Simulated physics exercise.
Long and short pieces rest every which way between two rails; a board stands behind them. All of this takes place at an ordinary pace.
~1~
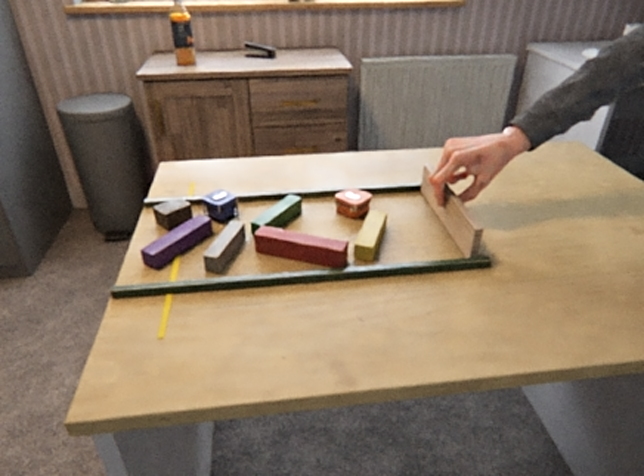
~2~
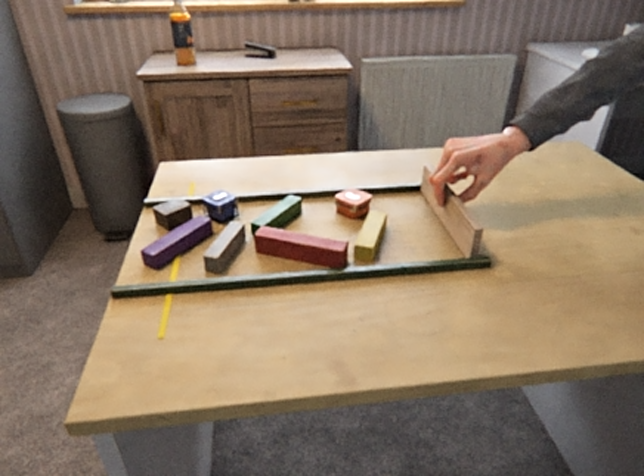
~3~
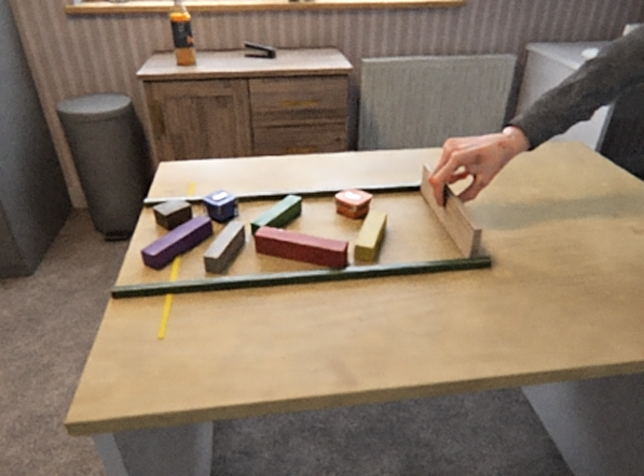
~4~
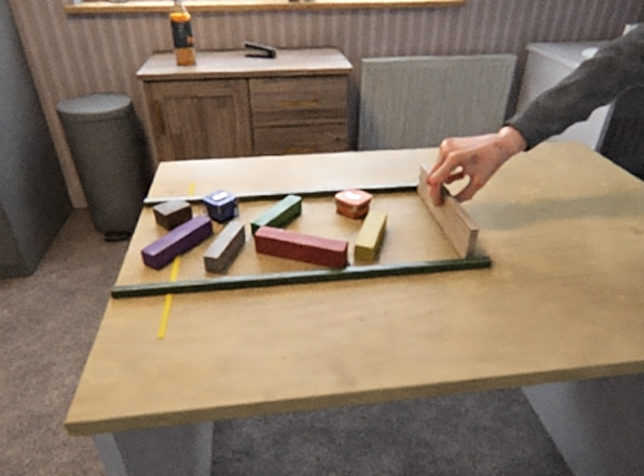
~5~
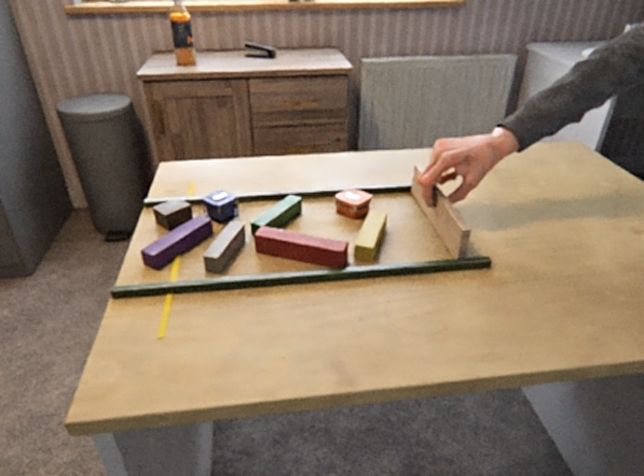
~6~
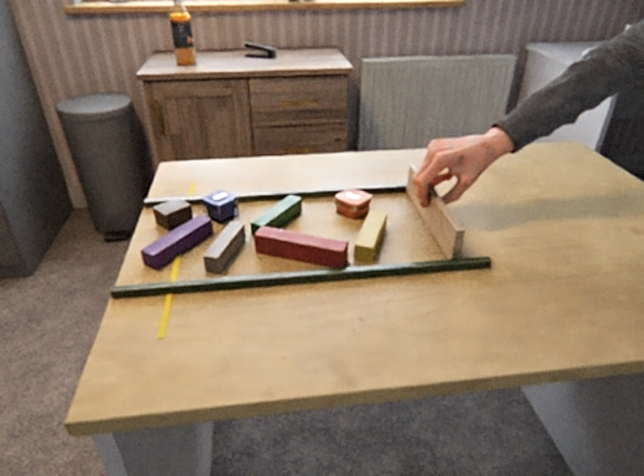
On a wooden table, a hand slides an upright board slightly left toward scattered coloured blocks.
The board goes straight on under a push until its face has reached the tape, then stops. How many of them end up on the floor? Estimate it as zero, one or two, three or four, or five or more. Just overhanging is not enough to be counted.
It sends over the edge three or four pieces.
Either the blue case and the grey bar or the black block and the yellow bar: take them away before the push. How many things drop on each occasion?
2 in the first case and 2 in the second.
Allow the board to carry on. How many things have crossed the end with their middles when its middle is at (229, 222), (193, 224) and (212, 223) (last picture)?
Past-the-end tally - position 1: 0, position 2: 3, position 3: 1.
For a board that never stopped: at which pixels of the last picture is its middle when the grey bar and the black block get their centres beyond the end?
Near (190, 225) in the first case, near (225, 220) in the other.
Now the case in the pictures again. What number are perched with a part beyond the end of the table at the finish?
The count would be 2.
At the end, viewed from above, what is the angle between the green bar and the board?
Angle: Roughly 15 degrees.
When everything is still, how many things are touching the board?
2.
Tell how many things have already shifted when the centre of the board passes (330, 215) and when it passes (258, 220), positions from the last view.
5, then 8.
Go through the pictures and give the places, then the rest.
Black block (173, 213); purple bar (179, 241); blue case (220, 206); board (448, 207); tape (181, 242), in the first picture.
Purple bar (179, 241); board (448, 207), in the second picture.
Blue case (220, 206); orange case (353, 204), in the third picture.
Black block (173, 214); yellow bar (371, 235), in the fourth picture.
Purple bar (179, 241); red bar (301, 247), in the fifth picture.
Black block (173, 214); purple bar (179, 241); blue case (220, 206); board (432, 208); tape (181, 242), in the sixth picture.
Soon after, none off yet; black block at rest near (173, 214); purple bar at rest near (179, 241); blue case at rest near (220, 206).
At rest, the number that fall off is three or four; fallen, grey bar, blue case, purple bar and black block.
